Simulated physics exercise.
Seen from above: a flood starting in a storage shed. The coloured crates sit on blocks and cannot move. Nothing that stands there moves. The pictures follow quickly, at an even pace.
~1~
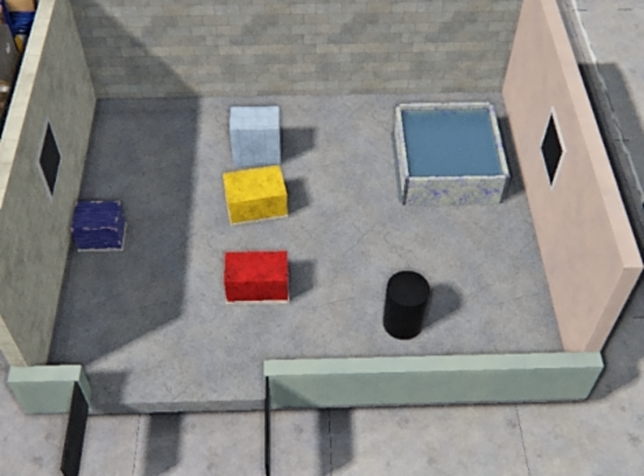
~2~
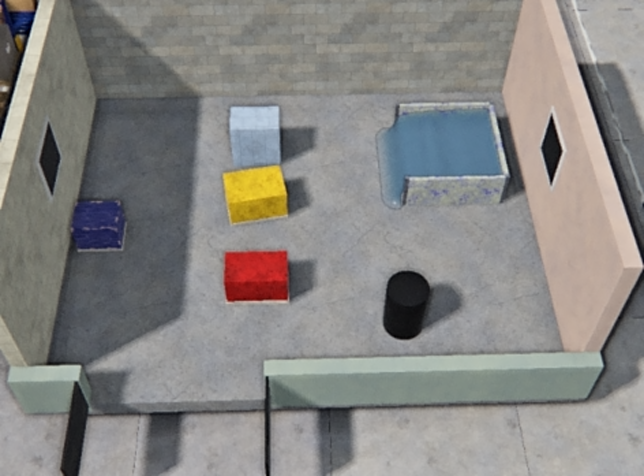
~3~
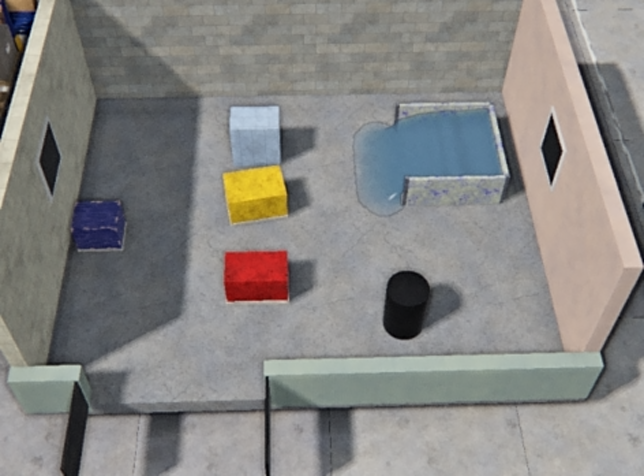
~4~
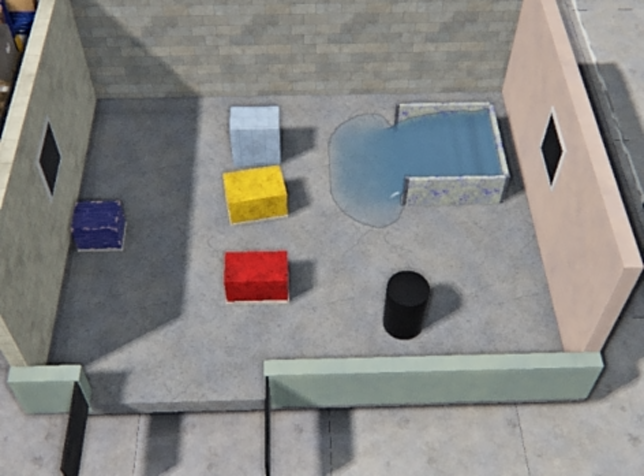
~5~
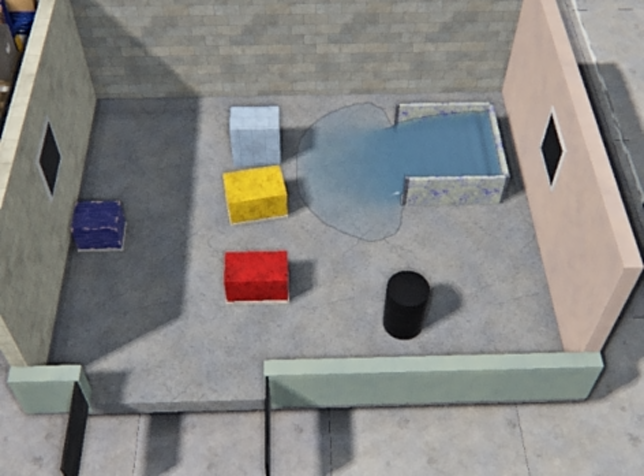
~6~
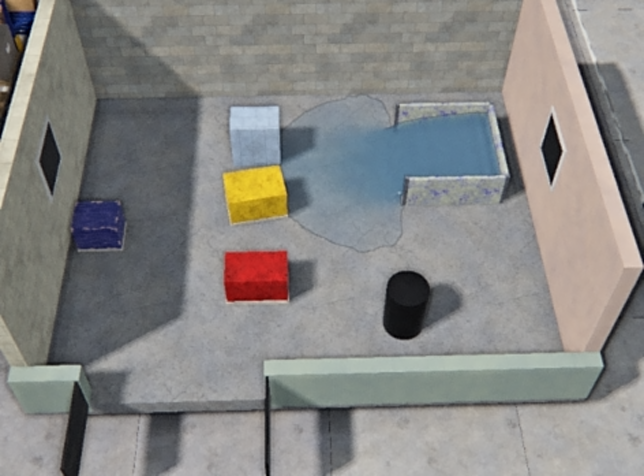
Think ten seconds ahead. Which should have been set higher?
One by one: The blue crate is wetted; the red crate is wetted; the yellow crate is wetted.
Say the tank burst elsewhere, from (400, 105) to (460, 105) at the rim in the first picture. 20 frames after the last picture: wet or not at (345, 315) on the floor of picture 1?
At that place: Dry.
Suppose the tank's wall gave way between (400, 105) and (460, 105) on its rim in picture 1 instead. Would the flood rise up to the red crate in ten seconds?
One by one: The red crate is spared.
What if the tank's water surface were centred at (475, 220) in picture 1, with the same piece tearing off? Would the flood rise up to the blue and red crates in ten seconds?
My reading: The blue crate is soaked, the red crate is topped.
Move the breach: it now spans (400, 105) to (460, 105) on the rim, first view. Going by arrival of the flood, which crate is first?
I say the one in yellow.
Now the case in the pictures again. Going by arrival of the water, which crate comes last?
Last comes the blue crate.
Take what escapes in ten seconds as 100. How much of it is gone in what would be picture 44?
About 10 per cent.
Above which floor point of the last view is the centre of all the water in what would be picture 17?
Roughly at (326, 166).
A moment on, water covers 25 % of the floor; the blue crate not reached, the red crate water round its plinth, the yellow crate water round its plinth.
Next, water covers 40 % of the floor; the blue crate water round its plinth, the red crate water round its plinth, the yellow crate water round its plinth.
Then, water covers 55 % of the floor; the blue crate water round its plinth, the red crate water round its plinth, the yellow crate water round its plinth.
Later, water covers 70 % of the floor; the blue crate water round its plinth, the red crate water round its plinth, the yellow crate water round its plinth.
In the end, water covers 90 % of the floor; the blue crate was topped, the red crate was topped, the yellow crate was topped.
